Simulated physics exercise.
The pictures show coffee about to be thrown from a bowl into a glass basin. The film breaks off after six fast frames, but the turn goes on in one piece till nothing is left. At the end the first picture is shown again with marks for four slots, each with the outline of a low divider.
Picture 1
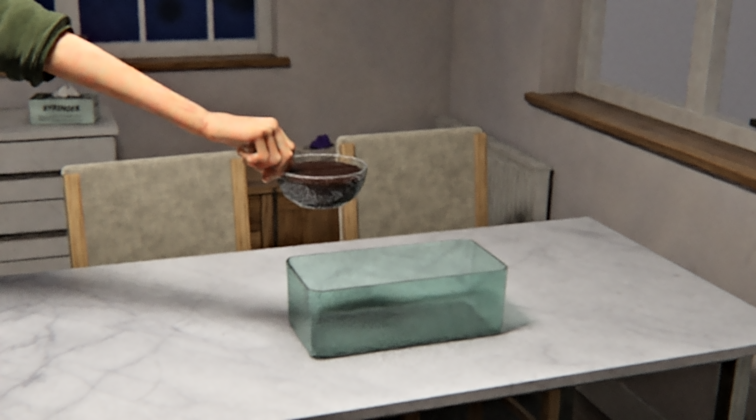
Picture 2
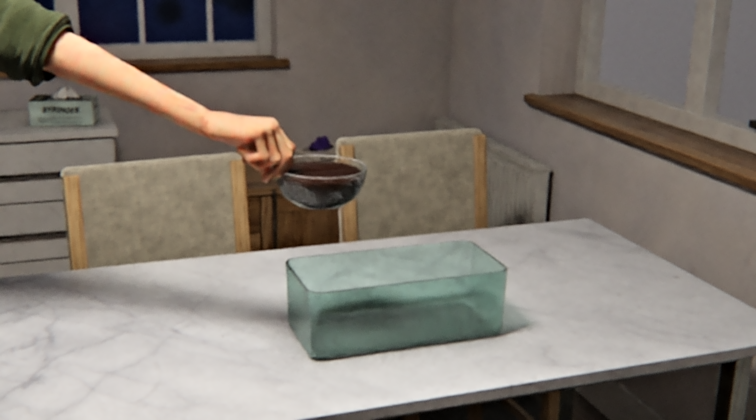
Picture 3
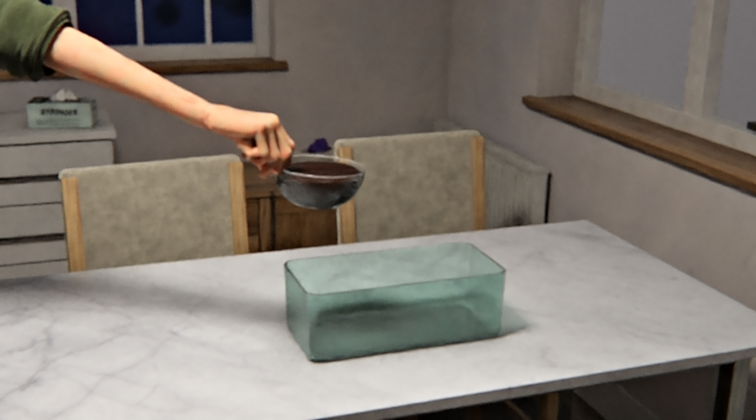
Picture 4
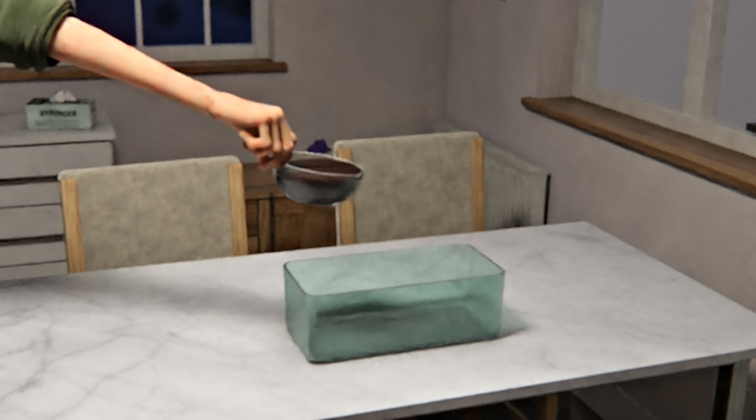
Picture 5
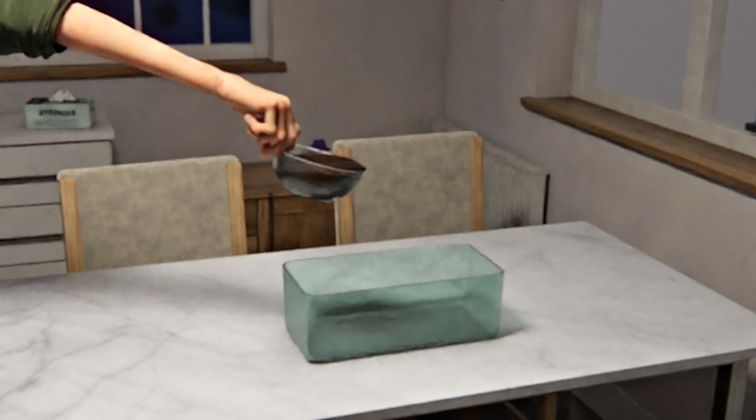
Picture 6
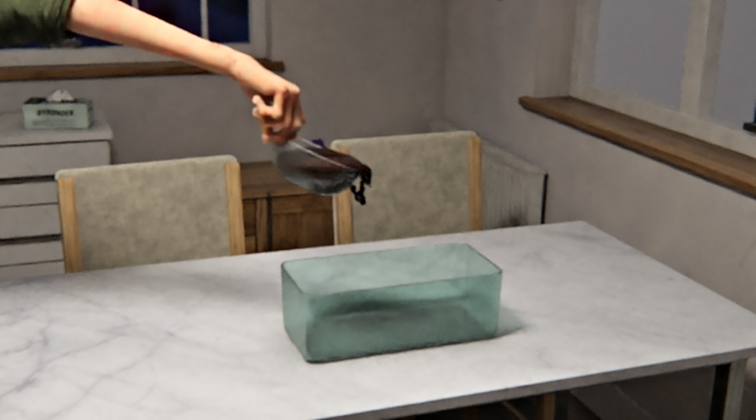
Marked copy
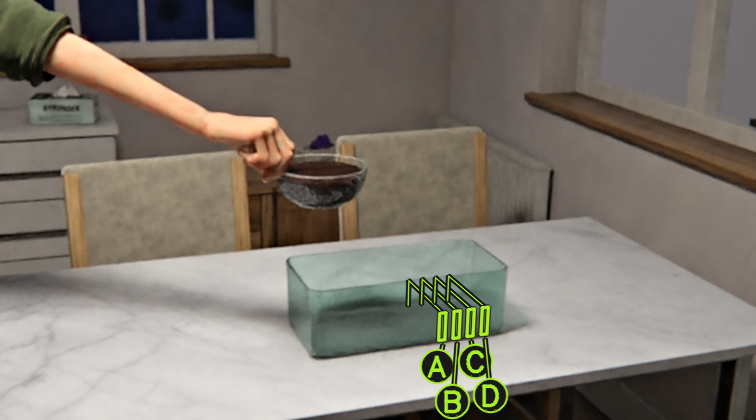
Dining room with marble table, a hand tilting a glass bowl of dark coffee rightward above a green glass basin, liquid emerging over the lip.
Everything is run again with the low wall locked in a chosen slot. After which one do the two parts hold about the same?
A.
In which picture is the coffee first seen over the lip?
In picture 5.
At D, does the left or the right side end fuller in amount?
More ends on the left.
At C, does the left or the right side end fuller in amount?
The left one.
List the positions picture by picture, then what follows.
Upright, lip at (363, 162); basin from (309, 358) to (501, 331); nothing has left yet.
Upright, lip at (363, 164); nothing has left yet.
Tipped about 4°, lip at (361, 166); nothing has left yet.
Tipped about 10°, lip at (360, 167); nothing has left yet.
Tipped about 17°, lip at (359, 166); coffee is over the lip, down to (359, 166).
Tipped about 25°, lip at (358, 166); coffee is over the lip, down to (360, 202).
On the marked copy, A at (442, 345); B at (457, 343); C at (471, 341); D at (485, 339).
With A, about 52 % ends left of the wall and 46 % right of it.
With B, about 92 % ends left of the wall and 6 % right of it.
With C, about 95 % ends left of the wall and 4 % right of it.
With D, about 93 % ends left of the wall and 4 % right of it.
